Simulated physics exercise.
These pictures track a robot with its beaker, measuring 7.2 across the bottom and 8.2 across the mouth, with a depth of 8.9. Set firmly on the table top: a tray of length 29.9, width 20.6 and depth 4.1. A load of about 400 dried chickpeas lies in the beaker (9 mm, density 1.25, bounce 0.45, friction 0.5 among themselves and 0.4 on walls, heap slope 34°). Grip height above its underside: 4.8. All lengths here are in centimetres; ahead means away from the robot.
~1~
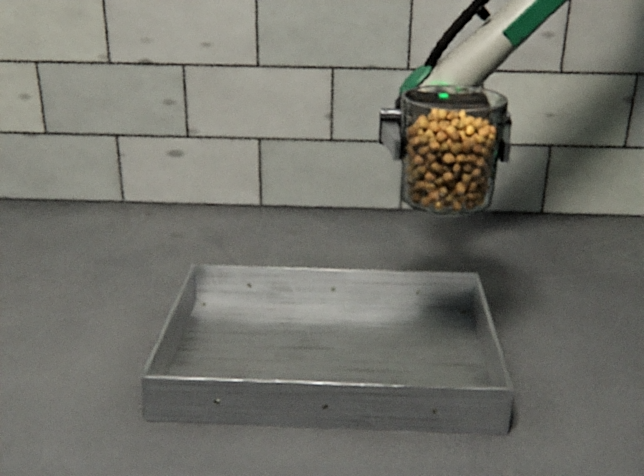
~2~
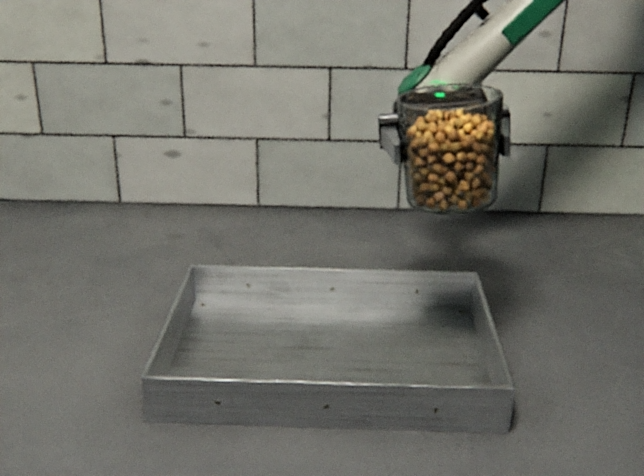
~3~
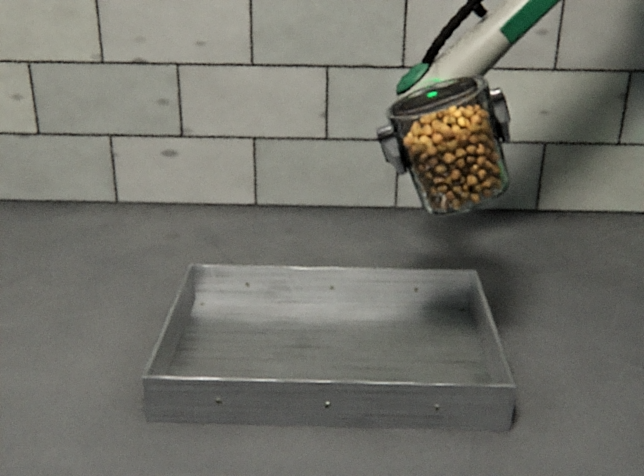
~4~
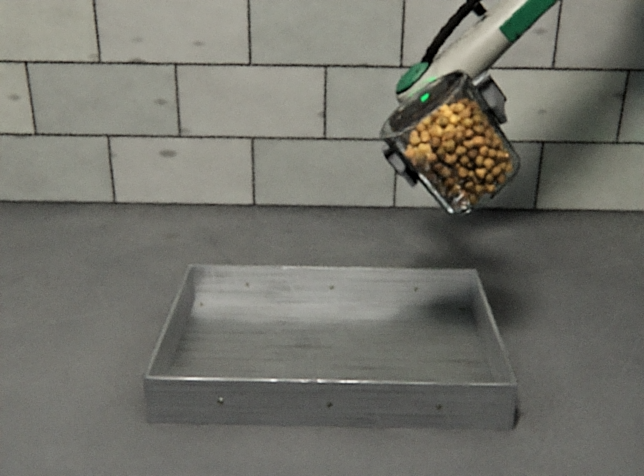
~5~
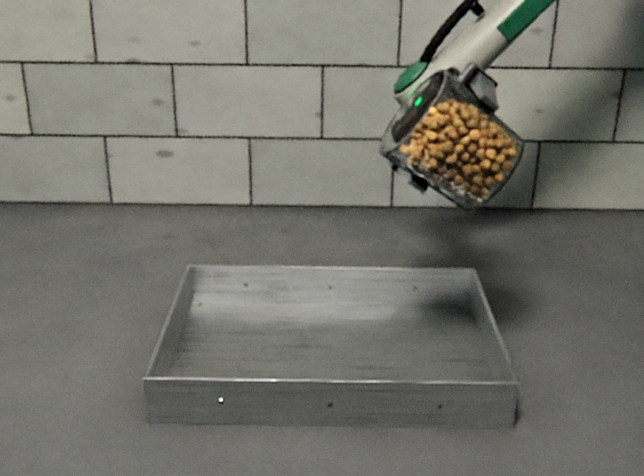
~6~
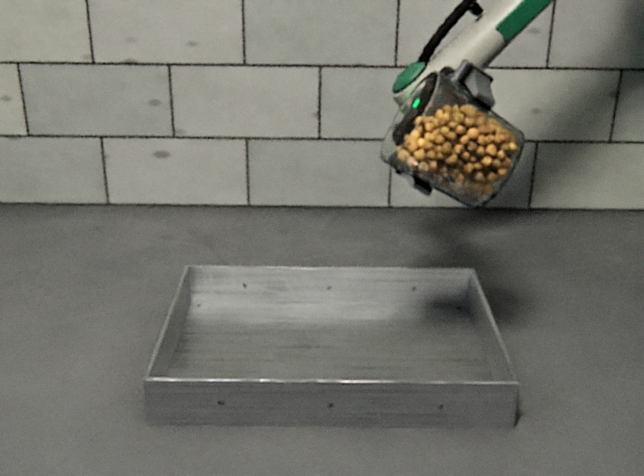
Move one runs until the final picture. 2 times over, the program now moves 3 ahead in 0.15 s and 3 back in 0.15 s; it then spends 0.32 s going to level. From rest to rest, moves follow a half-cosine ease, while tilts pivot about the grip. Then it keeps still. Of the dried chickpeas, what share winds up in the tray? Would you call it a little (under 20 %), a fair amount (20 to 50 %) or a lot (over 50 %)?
I would call it a little, under 20 %.
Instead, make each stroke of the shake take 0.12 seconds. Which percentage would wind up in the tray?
Roughly 10 in a hundred.
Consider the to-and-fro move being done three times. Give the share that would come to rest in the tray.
Then roughly 5 percent.
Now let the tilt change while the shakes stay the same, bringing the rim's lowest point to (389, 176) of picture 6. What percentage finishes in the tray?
About 35 %.
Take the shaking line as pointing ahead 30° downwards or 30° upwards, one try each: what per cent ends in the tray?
Estimates, in order: 0 % then 5 %.
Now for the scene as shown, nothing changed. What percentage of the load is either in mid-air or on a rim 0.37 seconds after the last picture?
Some 1 per cent.
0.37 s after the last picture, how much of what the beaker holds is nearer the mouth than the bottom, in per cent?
Roughly 40 %.
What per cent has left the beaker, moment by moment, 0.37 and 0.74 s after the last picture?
First it's 0 percent, and after that 5 percent.
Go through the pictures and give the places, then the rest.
The first frame shows the beaker middle at (450, 151), level; upper third of the load around (452, 140), from x 410 to 495, top at y 120; 397 in the beaker.
The second frame shows the beaker middle at (451, 150), tilted 6° forward; upper third of the load around (453, 139), from x 410 to 490, top at y 120.
The third frame shows the beaker middle at (452, 148), tilted 20° forward; upper third of the load around (457, 135), from x 405 to 500, top at y 115.
The fourth frame shows the beaker middle at (454, 146), tilted 39° forward; upper third of the load around (463, 132), from x 410 to 510, top at y 105.
The fifth frame shows the beaker middle at (454, 145), tilted 53° forward; upper third of the load around (463, 130), from x 405 to 510, top at y 105.
The sixth frame shows the beaker middle at (454, 144), tilted 59° forward; upper third of the load around (469, 131), from x 400 to 510, top at y 110; 397 in the beaker.
Then, 0.37 s on, tilted 59° forward, highest piece 23 above the table; 390 in the beaker, 2 in the tray, 5 in flight or on a rim.
Then, 0.74 s on, tilted 36° forward, highest piece 24 above the table; 378 in the beaker, 15 in the tray, 4 in flight or on a rim.
Then, 1.12 s on, level, highest piece 25 above the table; 377 in the beaker, 20 in the tray.
Then, 2.17 s on, level, highest piece 25 above the table; 377 in the beaker, 20 in the tray.
In the end, 377 in the beaker, 20 in the tray. That is 5 % in the tray.
